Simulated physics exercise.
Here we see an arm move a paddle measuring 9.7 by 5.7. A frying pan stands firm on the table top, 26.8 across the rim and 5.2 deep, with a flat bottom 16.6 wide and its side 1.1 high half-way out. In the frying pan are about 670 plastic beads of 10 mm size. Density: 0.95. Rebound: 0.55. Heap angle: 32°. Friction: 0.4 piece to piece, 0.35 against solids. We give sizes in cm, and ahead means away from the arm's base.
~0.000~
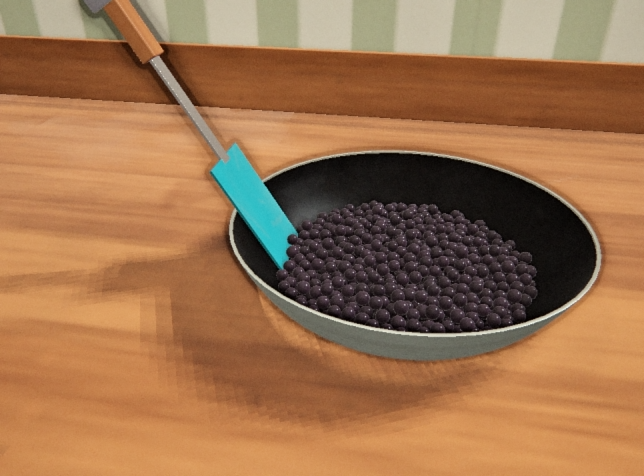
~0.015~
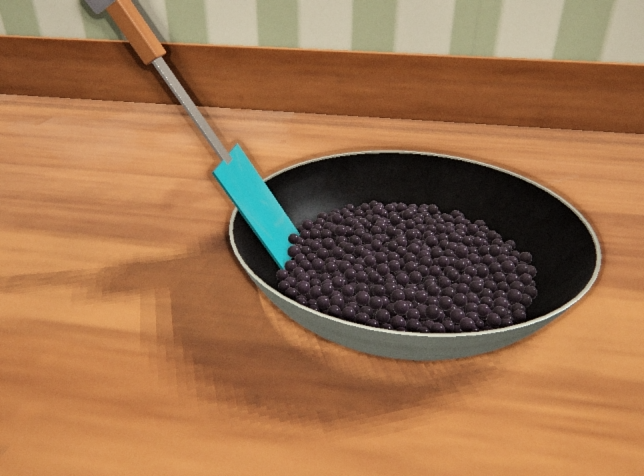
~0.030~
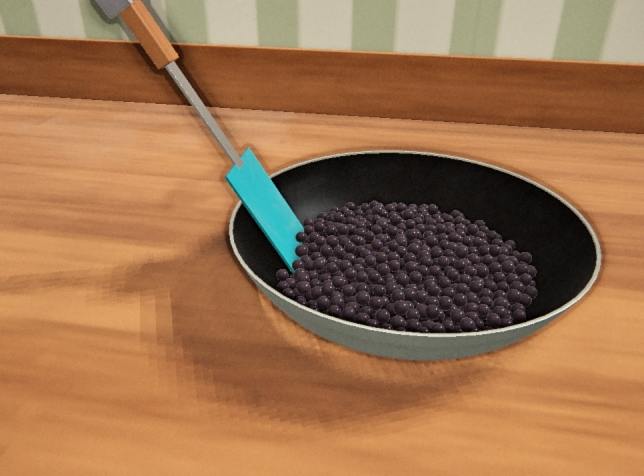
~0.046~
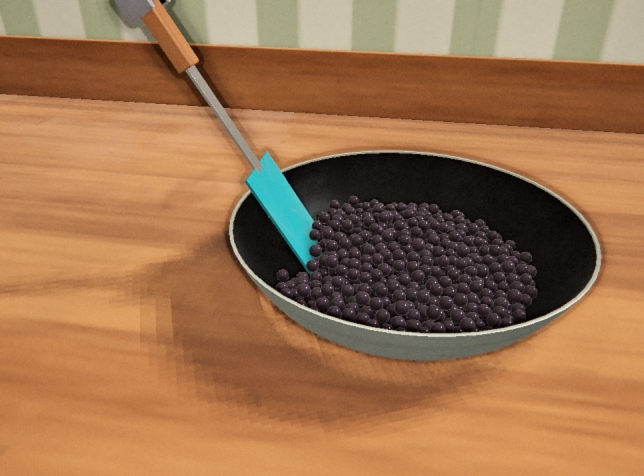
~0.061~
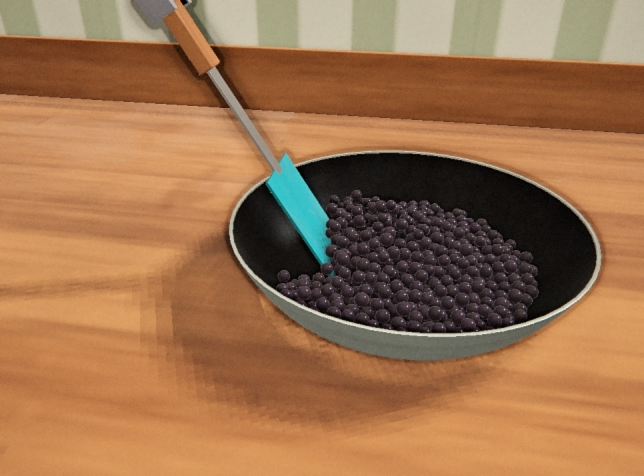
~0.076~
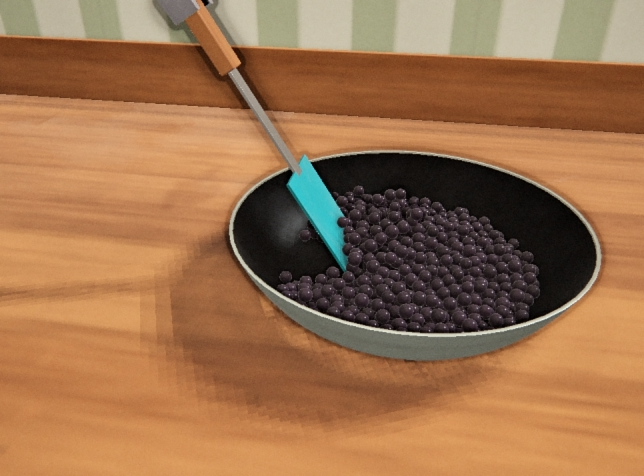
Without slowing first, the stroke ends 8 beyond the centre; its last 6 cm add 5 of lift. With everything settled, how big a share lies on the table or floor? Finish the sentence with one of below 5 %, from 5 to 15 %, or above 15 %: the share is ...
The share is from 5 to 15 %.
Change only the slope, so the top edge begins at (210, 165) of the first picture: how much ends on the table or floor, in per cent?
Roughly 10 percent ends on the table or floor.
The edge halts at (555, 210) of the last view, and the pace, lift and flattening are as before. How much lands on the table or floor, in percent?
I'd estimate about 15 per cent.
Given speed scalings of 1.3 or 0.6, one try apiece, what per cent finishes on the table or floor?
Some 15 and 0 per cent.
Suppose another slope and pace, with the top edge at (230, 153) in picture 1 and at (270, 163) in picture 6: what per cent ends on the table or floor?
About 0 per cent.
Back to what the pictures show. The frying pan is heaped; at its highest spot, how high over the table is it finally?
Height at rest: Roughly 4.5 cm.
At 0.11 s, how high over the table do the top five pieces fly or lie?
Somewhere near 7 cm, I'd say.
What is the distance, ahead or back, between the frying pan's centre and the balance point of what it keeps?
It rests close to 3.0 centimetres ahead of centre.
After 0.11 s, sloping 58°, highest piece 8 above the table; 666 in the frying pan.
After 0.15 s, sloping 58°, highest piece 8 above the table; 666 in the frying pan.
After 0.37 s, sloping 58°, highest piece 4 above the table; 607 in the frying pan, 58 on the table or floor, 1 on the blade or in flight.
After 1.42 s, sloping 58°, highest piece 4 above the table; 607 in the frying pan, 59 on the table or floor.
In the end, 607 in the frying pan, 59 on the table or floor. That is 9 % on the table or floor.
